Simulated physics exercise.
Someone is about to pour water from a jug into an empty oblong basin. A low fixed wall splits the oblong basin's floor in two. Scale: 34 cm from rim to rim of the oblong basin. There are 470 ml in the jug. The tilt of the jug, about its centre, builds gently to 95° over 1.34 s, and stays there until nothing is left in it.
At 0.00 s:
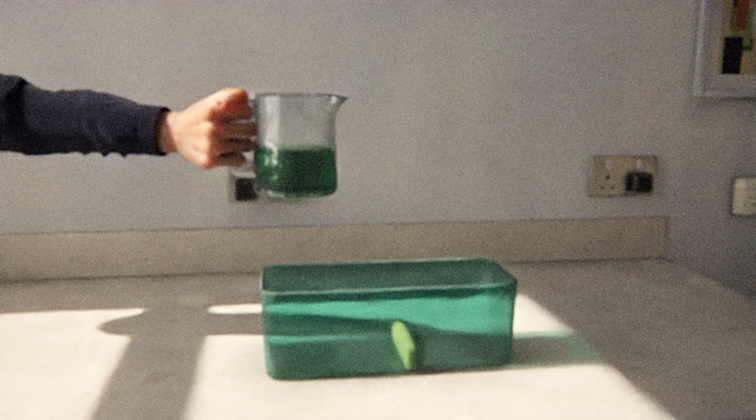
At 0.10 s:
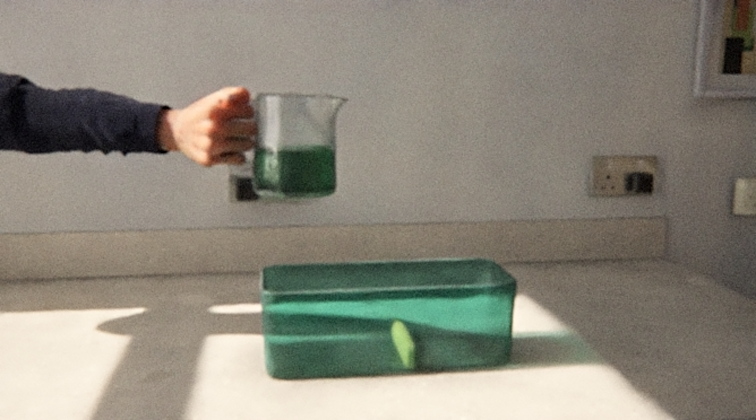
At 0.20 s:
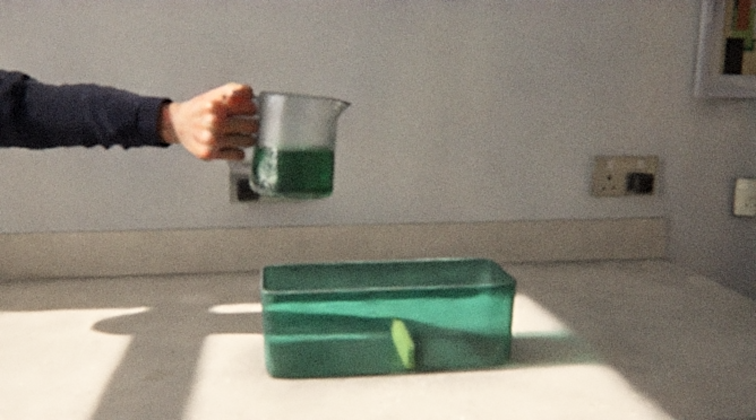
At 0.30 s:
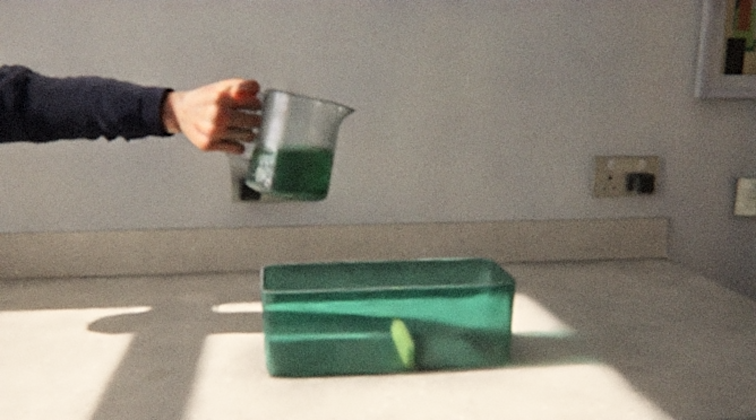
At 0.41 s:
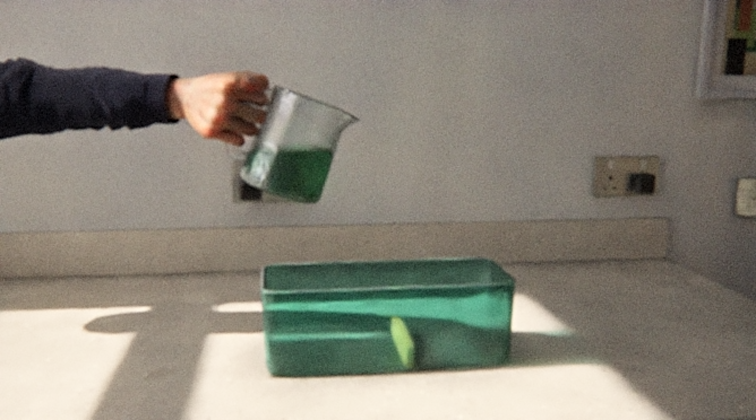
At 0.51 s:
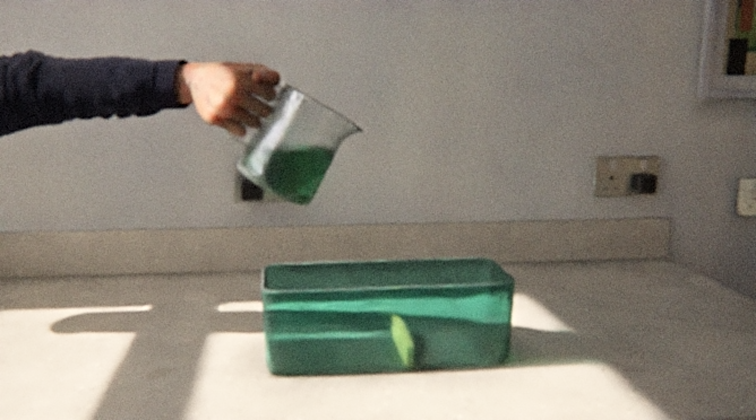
A hand tilts a clear jug of green liquid rightward above an oblong basin.
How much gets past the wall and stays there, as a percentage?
Roughly 45 per cent is past the wall.
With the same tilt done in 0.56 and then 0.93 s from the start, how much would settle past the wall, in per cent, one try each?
First 50, then 45 per cent.
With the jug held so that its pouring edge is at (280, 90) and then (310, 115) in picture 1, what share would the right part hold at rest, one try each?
In turn about 20 and 10 per cent.
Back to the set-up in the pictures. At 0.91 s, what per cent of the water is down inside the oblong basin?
About 0 per cent.
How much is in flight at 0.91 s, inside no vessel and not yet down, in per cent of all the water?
About 6 per cent.
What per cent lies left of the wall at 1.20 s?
Some 10 per cent.
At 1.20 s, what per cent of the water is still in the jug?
Some 50 per cent.
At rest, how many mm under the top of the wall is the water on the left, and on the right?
Left about 18 mm, right about 16 mm.
Then, 0.91 s in, the tilt is 73° and 94 per cent is still to pour, 0 is left of the wall and 0 right of it.
Then, 1.20 s in, the tilt is 92° and 51 per cent is still to pour, 9 is left of the wall and 19 right of it.
Then, 1.51 s in, the tilt is 95° and 18 per cent is still to pour, 30 is left of the wall and 42 right of it.
Then, 1.84 s in, the tilt is 95° and 6 per cent is still to pour, 46 is left of the wall and 44 right of it.
Finally, 52 per cent lies left of the wall, 45 right of it and 1 outside.
